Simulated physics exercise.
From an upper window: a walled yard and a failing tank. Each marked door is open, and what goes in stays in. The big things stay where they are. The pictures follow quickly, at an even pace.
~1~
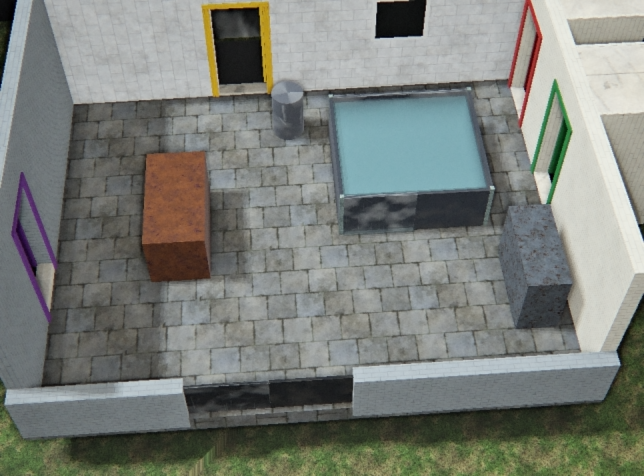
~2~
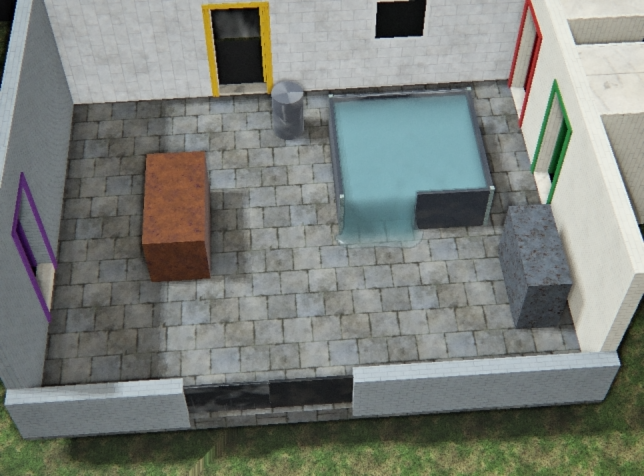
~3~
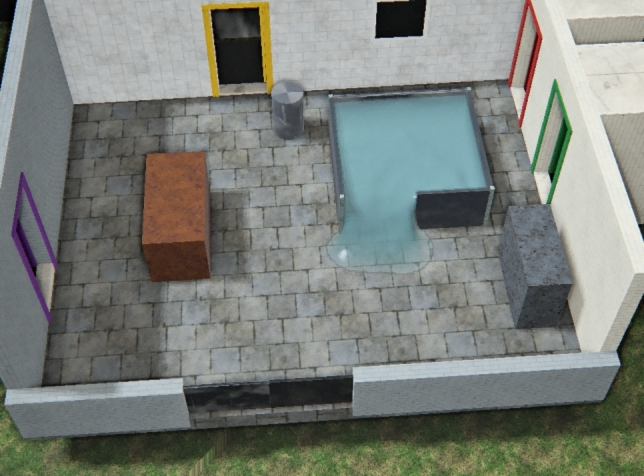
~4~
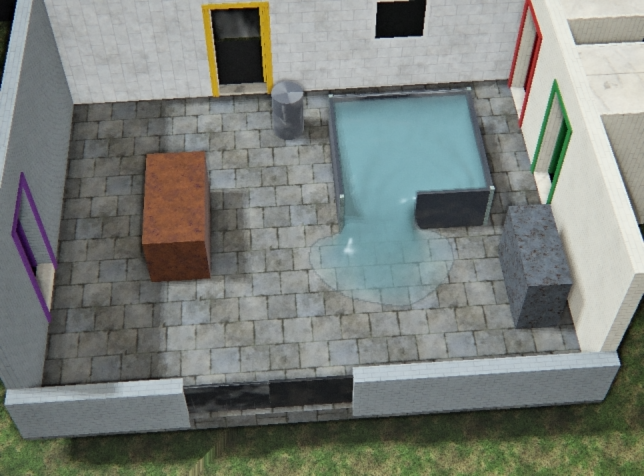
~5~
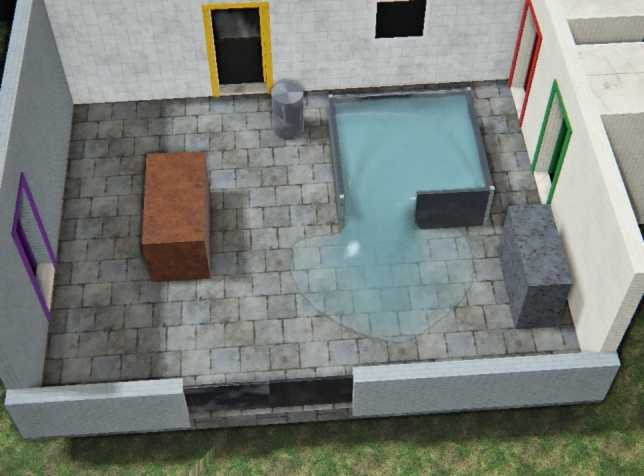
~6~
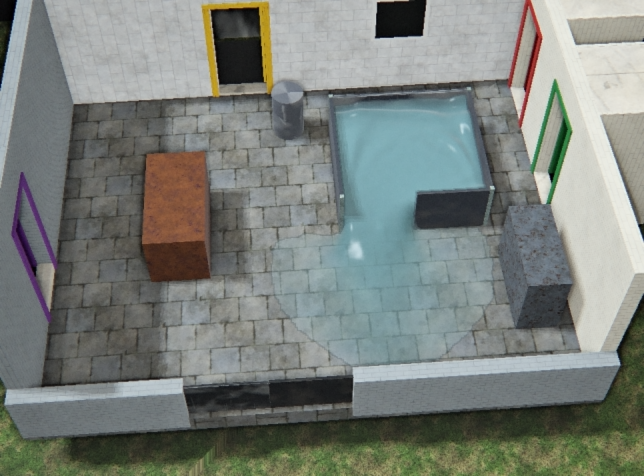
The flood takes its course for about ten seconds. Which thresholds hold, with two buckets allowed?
In the end: The purple door stays under that; the red door takes more than that; the yellow door stays under that; the green door stays under that.
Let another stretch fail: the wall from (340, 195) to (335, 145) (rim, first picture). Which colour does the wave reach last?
I say the red door.
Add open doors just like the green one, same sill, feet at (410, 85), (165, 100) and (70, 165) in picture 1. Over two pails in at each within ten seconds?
As listed: Takes less, floods, takes more.
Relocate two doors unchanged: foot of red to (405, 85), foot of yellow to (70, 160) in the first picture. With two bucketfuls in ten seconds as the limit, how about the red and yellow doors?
Red is under; yellow passes that mark.
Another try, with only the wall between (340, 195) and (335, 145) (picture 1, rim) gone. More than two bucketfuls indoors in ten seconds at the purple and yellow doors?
In short: The purple door takes less; the yellow door is over.
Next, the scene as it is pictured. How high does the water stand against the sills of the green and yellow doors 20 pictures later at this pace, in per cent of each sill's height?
About 110 and 0 per cent.
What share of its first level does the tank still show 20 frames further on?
Close to 40 %.
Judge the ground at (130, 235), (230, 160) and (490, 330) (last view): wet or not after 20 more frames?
In that order: Free of water, no water, flooded.
A moment on, water covers 25 % of the floor; the purple door not reached, the red door not reached, the yellow door not reached, the green door not reached.
Next, water covers 35 % of the floor; the purple door not reached, the red door not reached, the yellow door not reached, the green door not reached.
Then, water covers 45 % of the floor; the purple door wet at the sill, nothing in, the red door not reached, the yellow door not reached, the green door wet at the sill, nothing in.
Later, water covers 75 % of the floor; the purple door wet at the sill, nothing in, the red door under two buckets in, the yellow door not reached, the green door wet at the sill, nothing in.
In the end, water covers 100 % of the floor; the purple door wet at the sill, nothing in, the red door over two buckets in, the yellow door wet at the sill, nothing in, the green door under two buckets in.
